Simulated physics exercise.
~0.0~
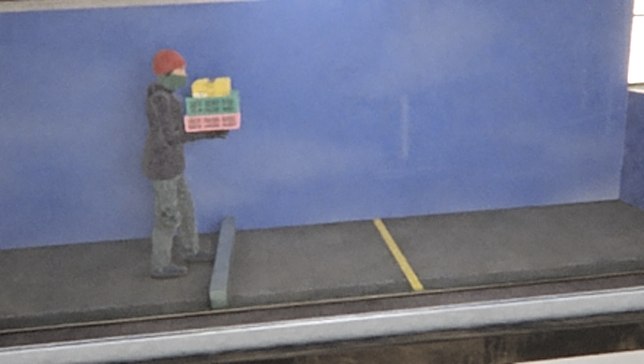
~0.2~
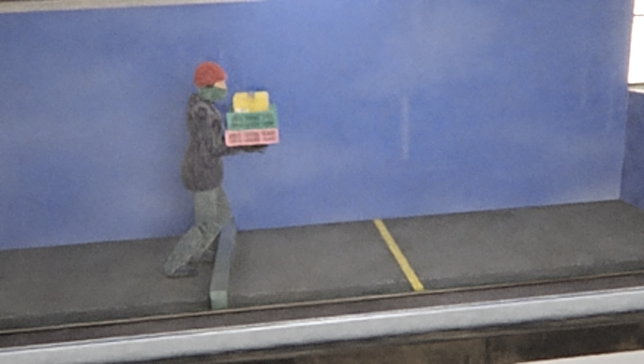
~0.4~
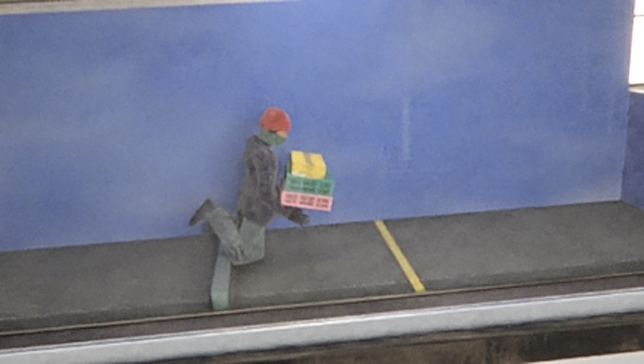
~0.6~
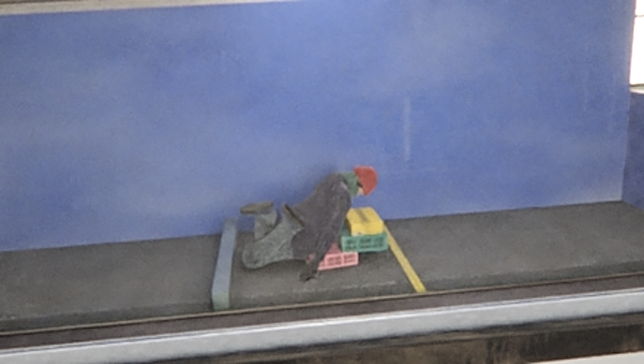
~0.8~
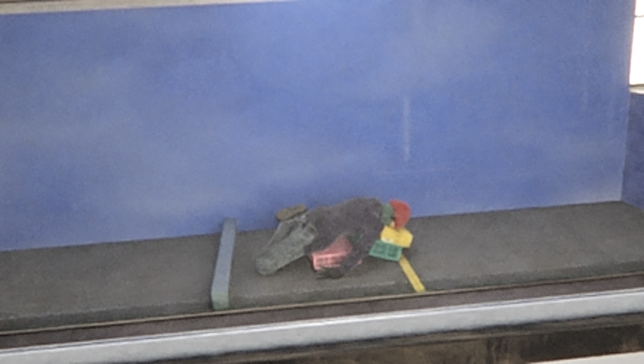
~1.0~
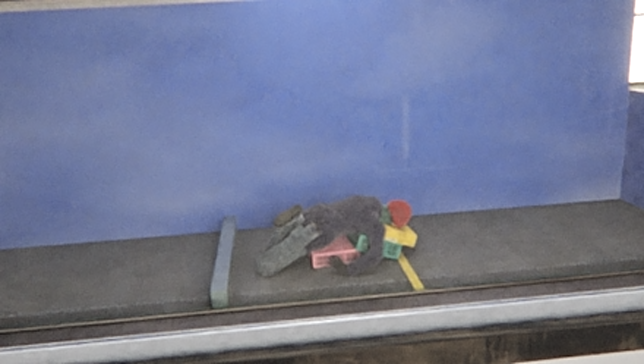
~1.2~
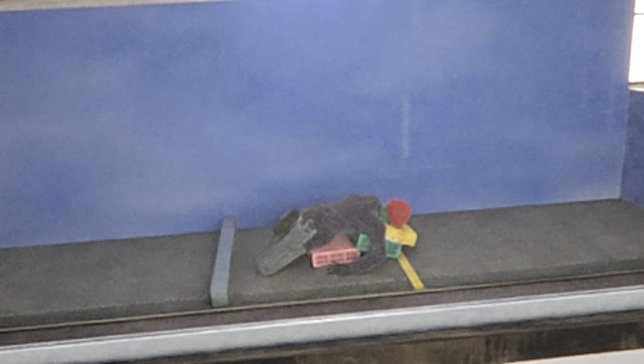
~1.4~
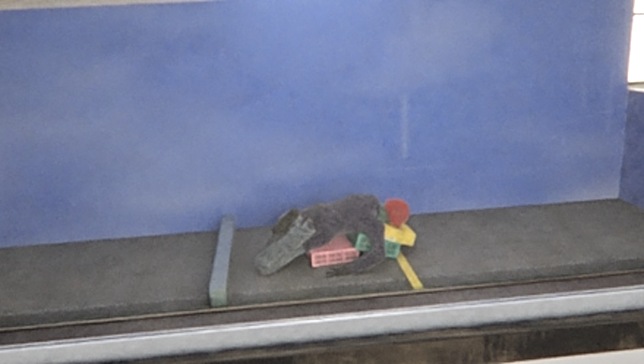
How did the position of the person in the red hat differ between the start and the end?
At first the person stood upright to the left of the low rail, holding the crates. By the end the person lay slumped on the floor to the right of the rail, near the yellow line.
